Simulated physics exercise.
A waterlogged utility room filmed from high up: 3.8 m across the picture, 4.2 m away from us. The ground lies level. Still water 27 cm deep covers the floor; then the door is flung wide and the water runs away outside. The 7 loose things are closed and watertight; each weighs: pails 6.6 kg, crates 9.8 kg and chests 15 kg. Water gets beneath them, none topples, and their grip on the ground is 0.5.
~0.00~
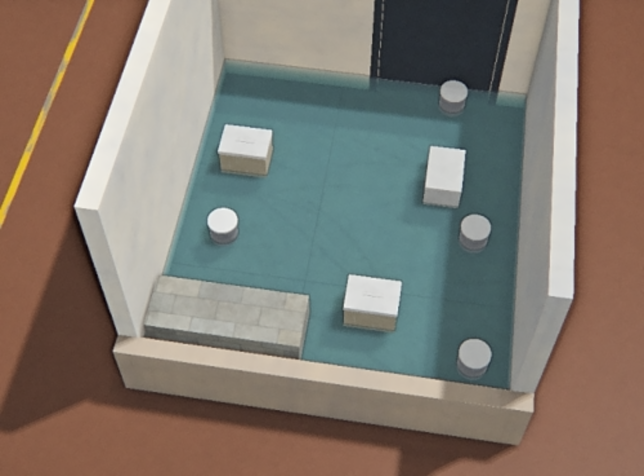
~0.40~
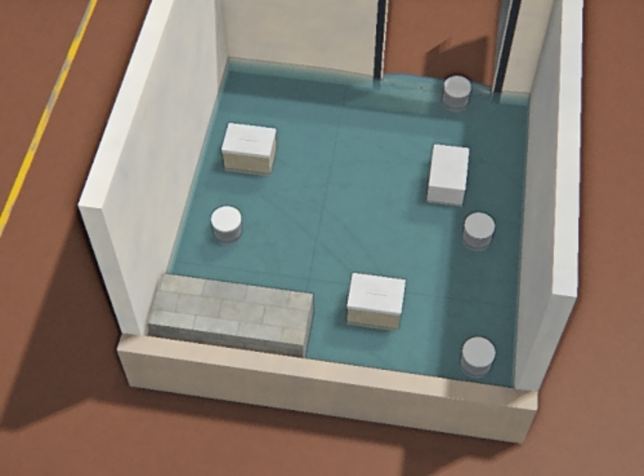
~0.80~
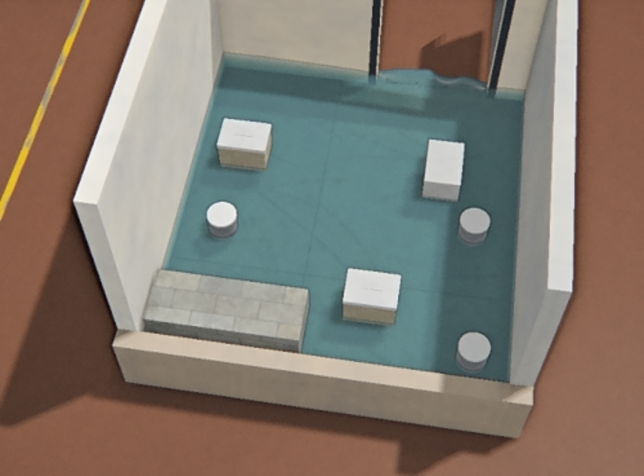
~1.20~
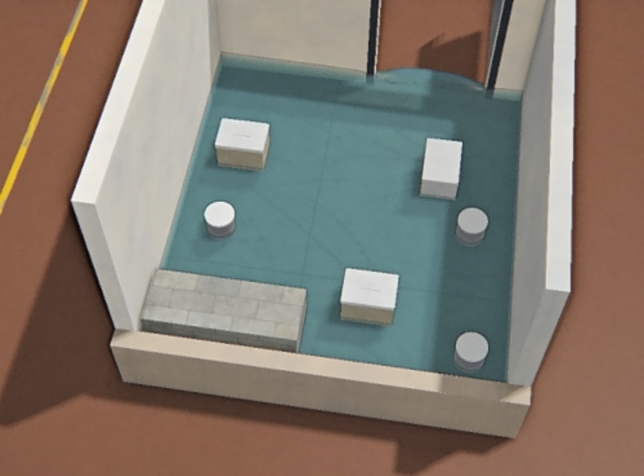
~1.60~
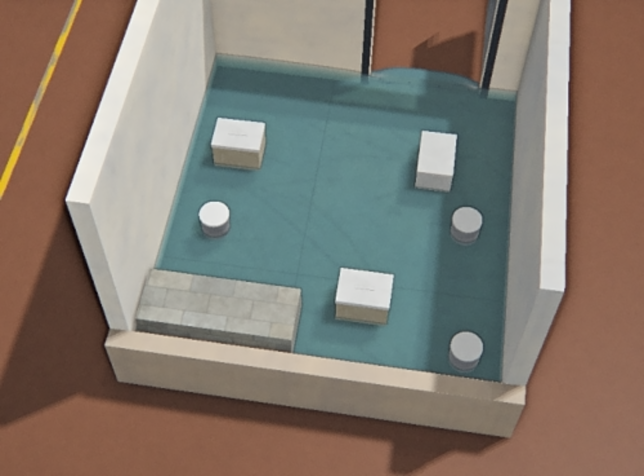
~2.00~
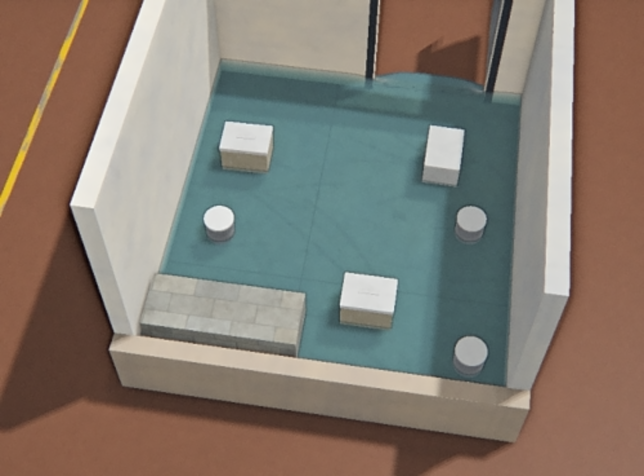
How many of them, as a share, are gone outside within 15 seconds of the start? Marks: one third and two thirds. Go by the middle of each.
Share: From one to two thirds.
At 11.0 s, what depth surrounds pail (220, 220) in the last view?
Roughly 15 cm.
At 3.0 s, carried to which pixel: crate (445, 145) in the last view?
Around (458, 121).
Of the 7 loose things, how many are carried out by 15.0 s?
4 of them.
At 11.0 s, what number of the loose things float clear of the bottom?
4 of them.
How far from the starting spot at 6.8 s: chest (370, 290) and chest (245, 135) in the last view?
In turn: 50 cm, 80 cm.
After 3.0 s 1 of 7 are out; 6 afloat.
After 6.8 s 2 of 7 are out; 5 afloat.
After 11.0 s 3 of 7 are out; 4 afloat.
After 15.0 s 4 of 7 are out; 3 afloat.
